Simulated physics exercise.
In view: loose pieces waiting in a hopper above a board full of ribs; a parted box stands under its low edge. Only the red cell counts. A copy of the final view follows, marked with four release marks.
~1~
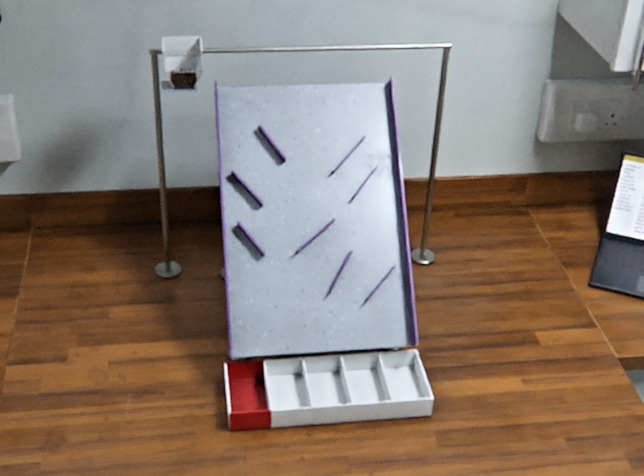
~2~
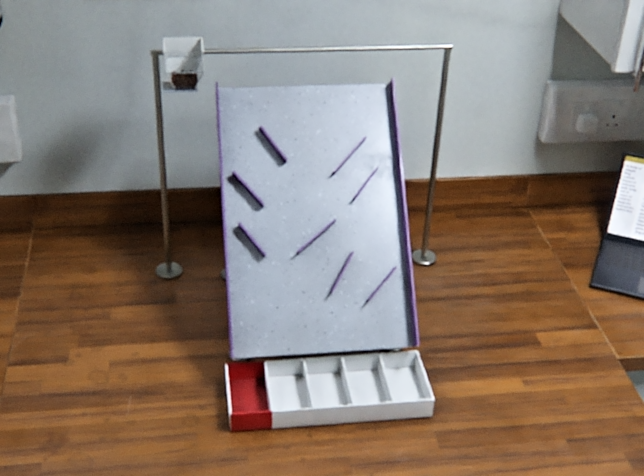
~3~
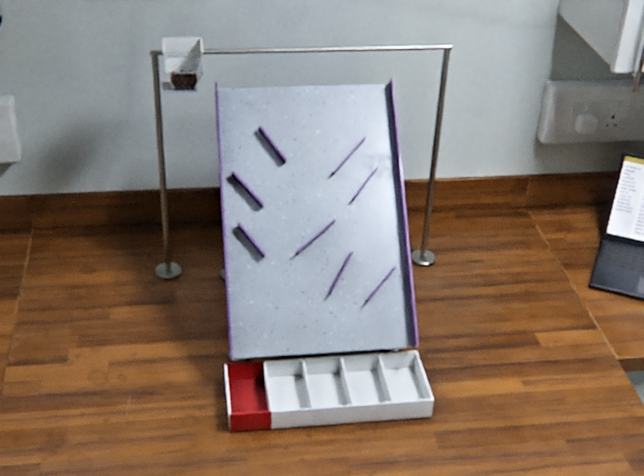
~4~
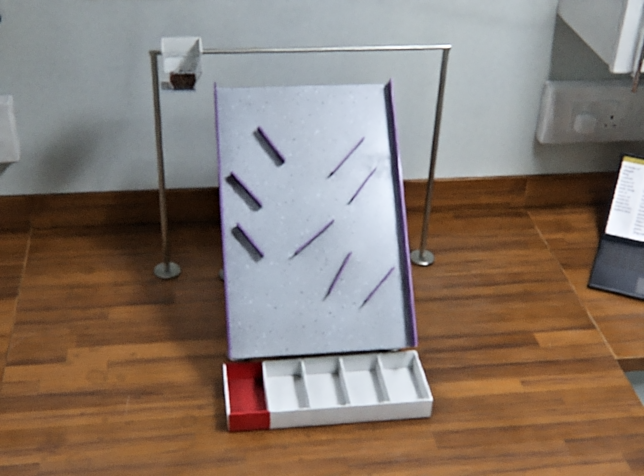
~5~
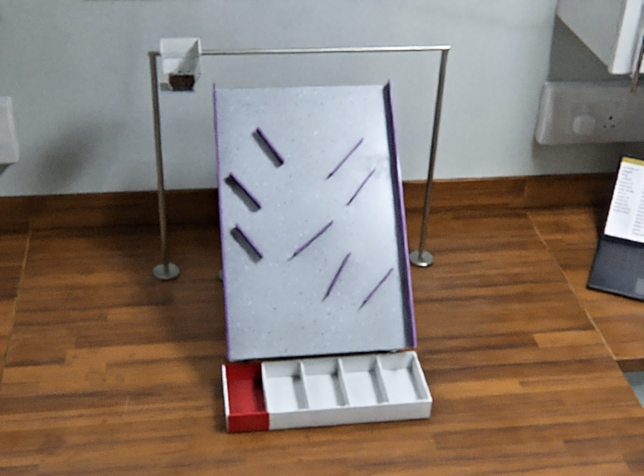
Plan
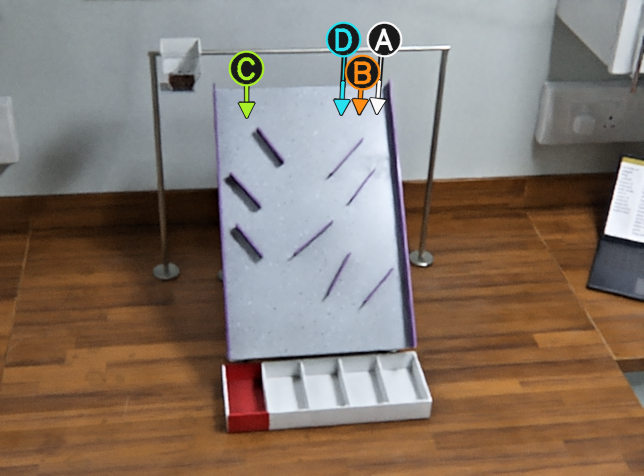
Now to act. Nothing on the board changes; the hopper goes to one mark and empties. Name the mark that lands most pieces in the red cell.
D beats the others.
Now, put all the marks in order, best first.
The order is D, B, C, A.
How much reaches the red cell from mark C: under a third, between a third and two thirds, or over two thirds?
It is under a third.
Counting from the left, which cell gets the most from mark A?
The fifth from the left.
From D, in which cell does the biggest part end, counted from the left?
The first from the left.
On the marked copy, mark A meets the board at (377, 108); mark B meets the board at (359, 108); mark C meets the board at (246, 112); mark D meets the board at (341, 109).
For mark A, about a tenth in the red cell, the larger part in other cells, about a tenth outside the box.
For mark B, roughly half in the red cell, roughly half in other cells.
For mark C, roughly a quarter in the red cell, roughly two thirds in other cells, just a few outside the box.
For mark D, the larger part in the red cell, roughly a quarter in other cells, just a few outside the box.
